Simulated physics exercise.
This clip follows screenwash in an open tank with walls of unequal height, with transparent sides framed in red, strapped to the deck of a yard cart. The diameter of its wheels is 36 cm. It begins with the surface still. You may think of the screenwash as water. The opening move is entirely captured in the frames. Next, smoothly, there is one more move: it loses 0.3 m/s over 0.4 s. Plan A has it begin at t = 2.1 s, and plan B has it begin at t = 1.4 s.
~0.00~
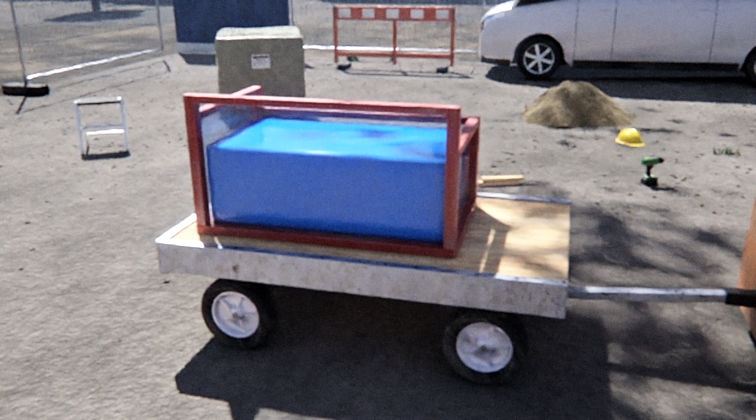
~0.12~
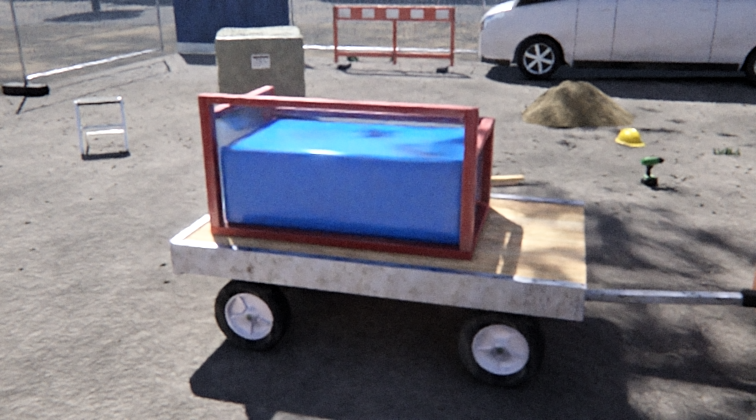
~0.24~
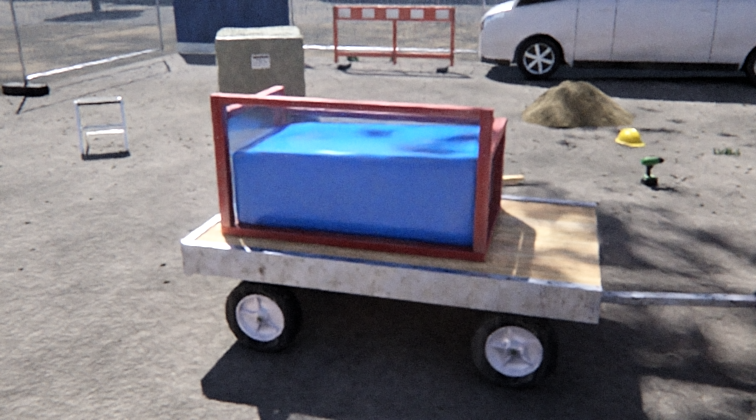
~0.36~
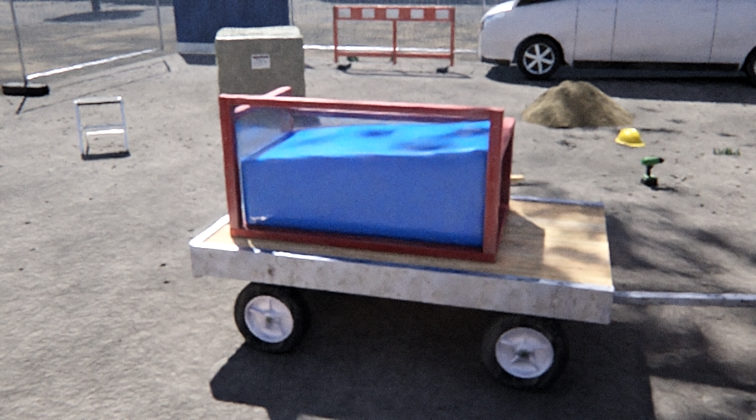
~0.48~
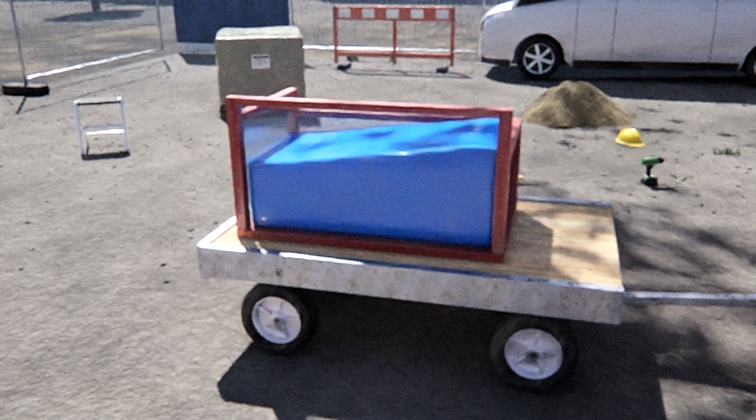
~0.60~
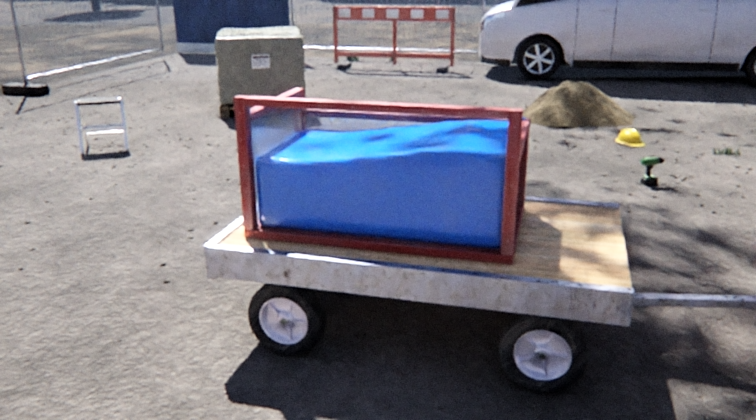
A red-framed clear tank of blue liquid rolled to the right on a flat cart across a yard, its surface level at first, then rising toward the right side and dipping at the left.
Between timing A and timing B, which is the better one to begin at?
Timing A is better.
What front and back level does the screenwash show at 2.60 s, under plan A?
Front level 38 cm, back level 36 cm.
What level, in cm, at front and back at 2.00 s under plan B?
Front level 44 cm, back level 30 cm.
For plan A, 2.60 s in, front 38 cm, middle 38 cm, back 36 cm above the floor; no loss so far.
For plan A, 5.49 s in, there is no loss.
For plan B, 2.00 s in, front 44 cm, middle 35 cm, back 29 cm above the floor; the loss stands at 1 per cent, over the front.
For plan B, 4.78 s in, the loss stands at 4 per cent, mostly over the front, some over the far side, 10 of 244 litres.
